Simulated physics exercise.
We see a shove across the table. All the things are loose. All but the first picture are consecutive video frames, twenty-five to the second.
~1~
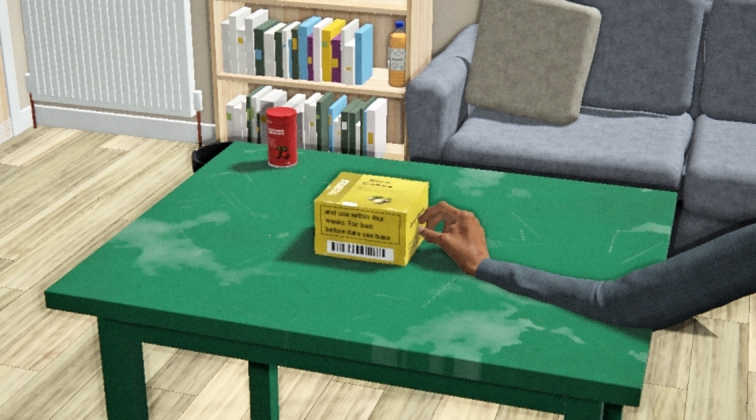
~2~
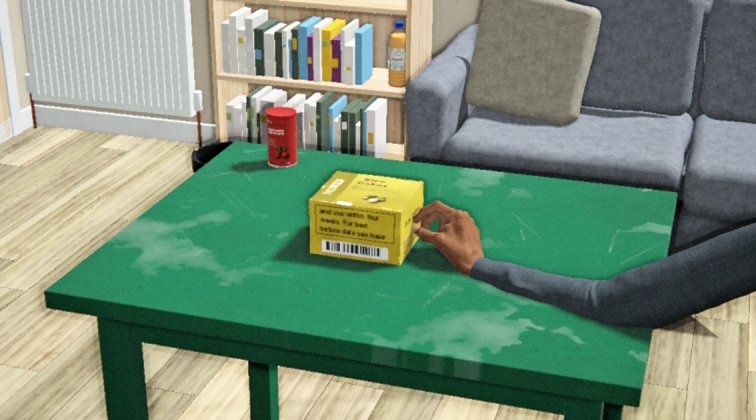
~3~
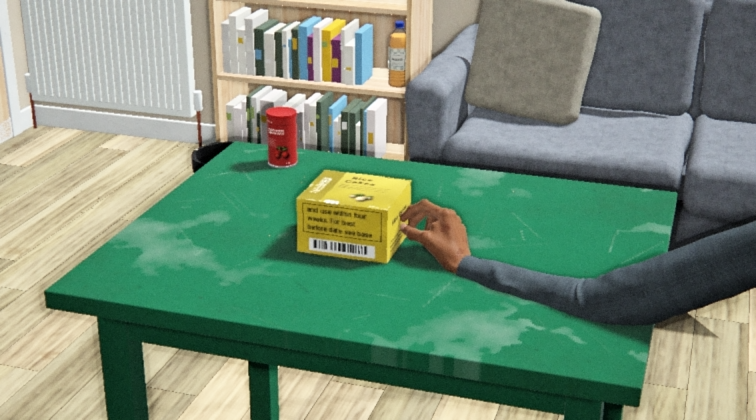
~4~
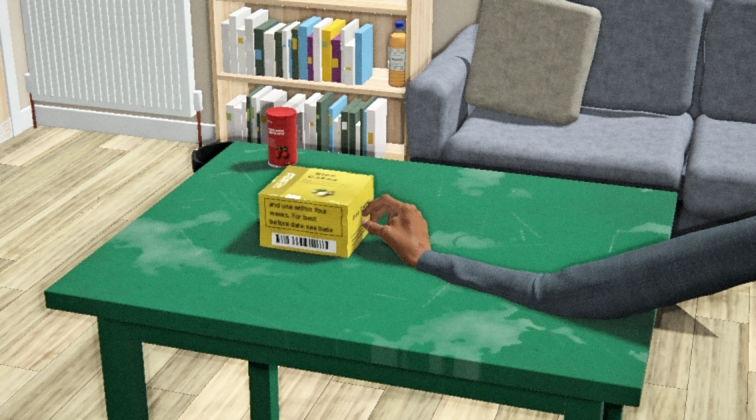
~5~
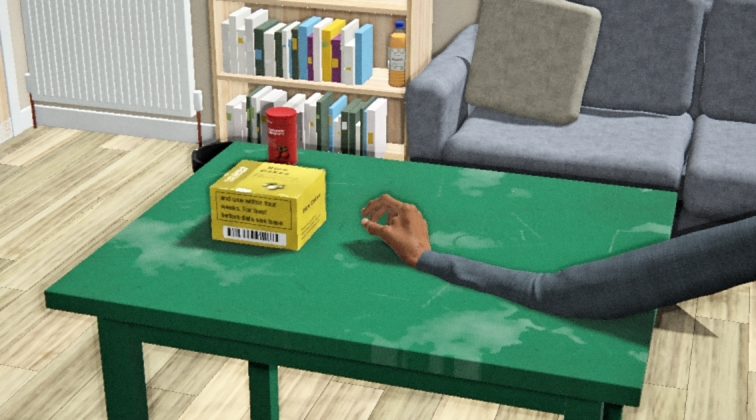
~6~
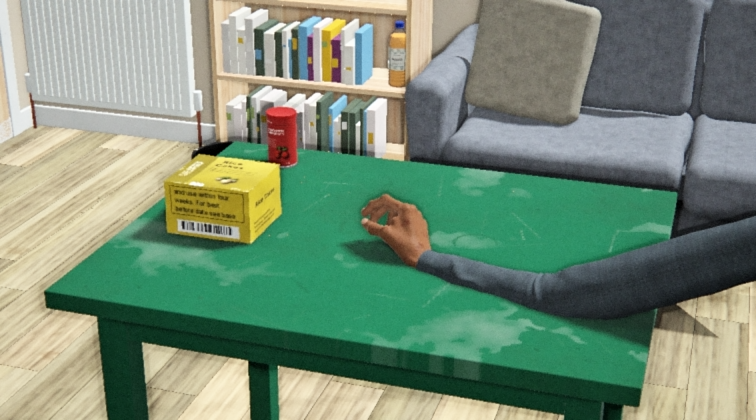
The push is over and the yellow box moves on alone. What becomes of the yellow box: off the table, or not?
The yellow box drops to the floor.
Then, 0.30 s on from there, yellow box now off the table.
Then, 0.50 s on from there, things are still on the move.
In the end, off the table, yellow box.
